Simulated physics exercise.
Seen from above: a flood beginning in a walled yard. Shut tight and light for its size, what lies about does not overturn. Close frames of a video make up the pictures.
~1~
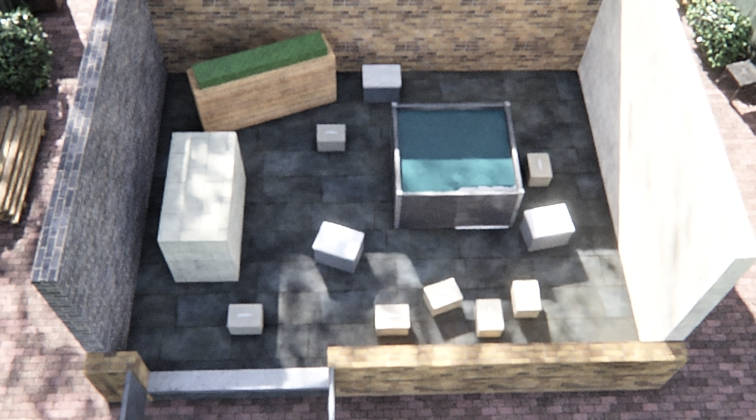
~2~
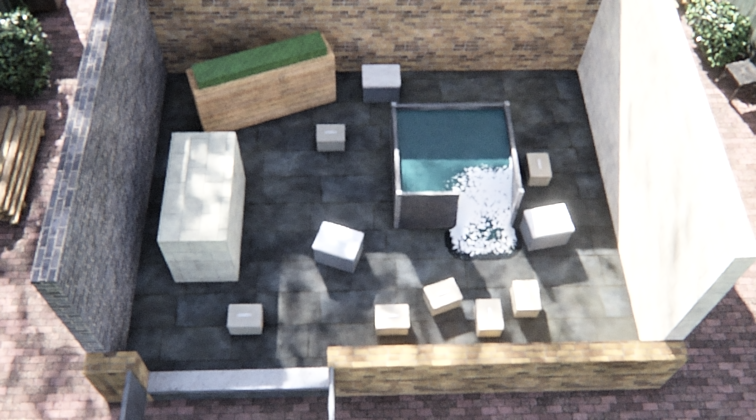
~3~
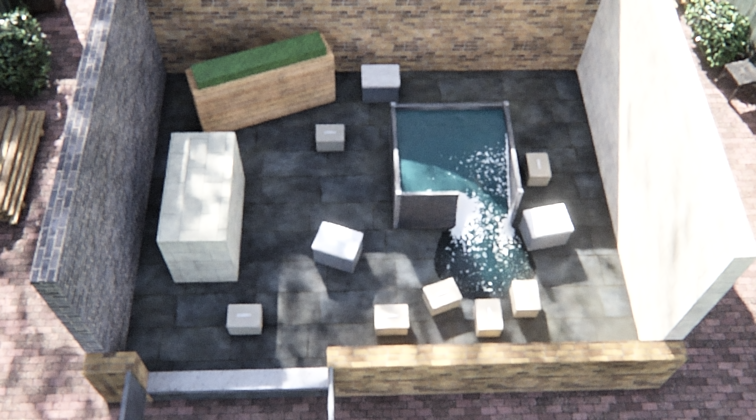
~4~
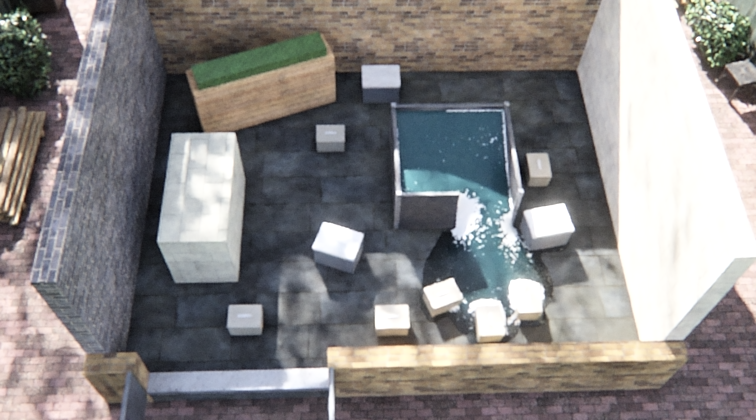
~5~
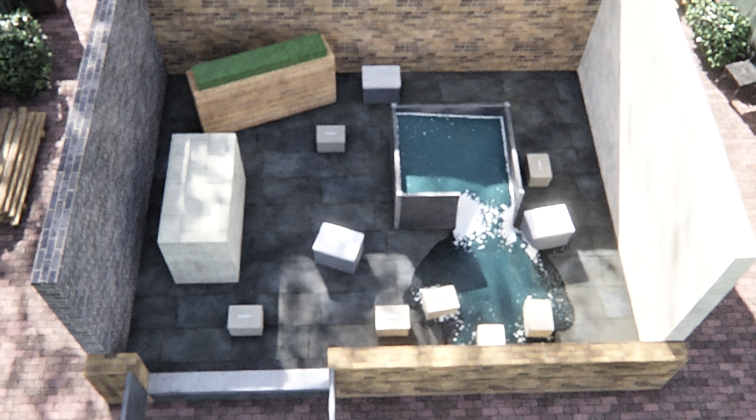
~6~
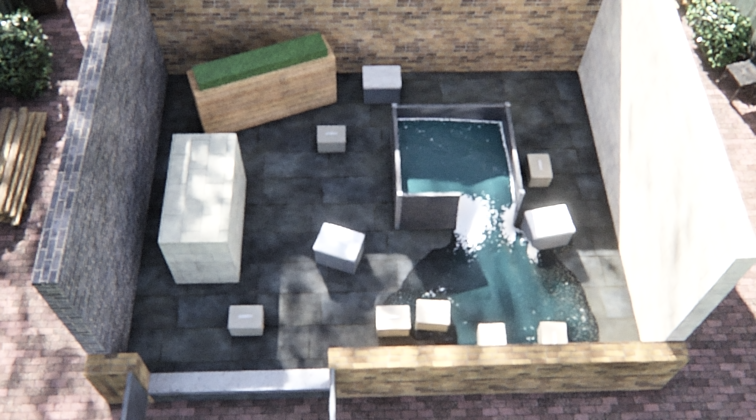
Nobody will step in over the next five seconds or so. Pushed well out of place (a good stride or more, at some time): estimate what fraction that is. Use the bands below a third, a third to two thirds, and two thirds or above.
It falls a third to two thirds.
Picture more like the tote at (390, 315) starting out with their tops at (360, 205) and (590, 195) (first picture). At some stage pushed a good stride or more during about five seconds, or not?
Taking them in order, the first one never gets that far and the second one goes the distance.
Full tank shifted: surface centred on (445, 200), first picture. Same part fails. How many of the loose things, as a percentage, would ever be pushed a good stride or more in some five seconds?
My answer would be about 70 in a hundred.
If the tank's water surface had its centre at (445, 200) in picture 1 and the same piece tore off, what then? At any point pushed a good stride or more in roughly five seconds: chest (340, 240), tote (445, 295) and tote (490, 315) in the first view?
Taking them in turn: Kept near its start; got sent well off; got sent well off.
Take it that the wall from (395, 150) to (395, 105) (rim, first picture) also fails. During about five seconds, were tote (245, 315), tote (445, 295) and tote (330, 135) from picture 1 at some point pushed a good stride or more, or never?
Lab note - in sequence: Made it that far; never that far; made it that far.
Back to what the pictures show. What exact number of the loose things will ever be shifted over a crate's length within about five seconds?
The number is 6.
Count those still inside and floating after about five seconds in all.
Count: 5.
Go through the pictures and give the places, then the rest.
A tote at (527, 295), on the bottom; a tote at (490, 314), on the bottom; 0 of 10 have shifted, in the first frame.
A tote at (527, 295) rests on the ground; a tote at (490, 314) rests on the ground; 0 of 10 have shifted, in the second frame.
A tote at (527, 295), on the bottom; a tote at (489, 314) rests on the ground; 0 of 10 have shifted, in the third frame.
A tote at (528, 298) rests on the ground, close to its start; a tote at (490, 320) rests on the ground, close to its start; 1 of 10 have shifted, in the fourth frame.
A tote at (540, 315) rests on the ground, close to its start; a tote at (492, 341), on the bottom, a stride from its start; 3 of 10 have shifted, in the fifth frame.
A tote at (554, 338) rests on the ground, a stride from its start; a tote at (493, 339) floats, a stride from its start; 3 of 10 have shifted, in the sixth frame.
A moment on, 2 of 10 are well off their spots; 3 afloat.
Next, 3 of 10 are well off their spots; 4 afloat.
Later, 6 of 10 are well off their spots; 4 afloat.
In the end, 6 of 10 are well off their spots, and 6 have been at some point; 5 afloat.
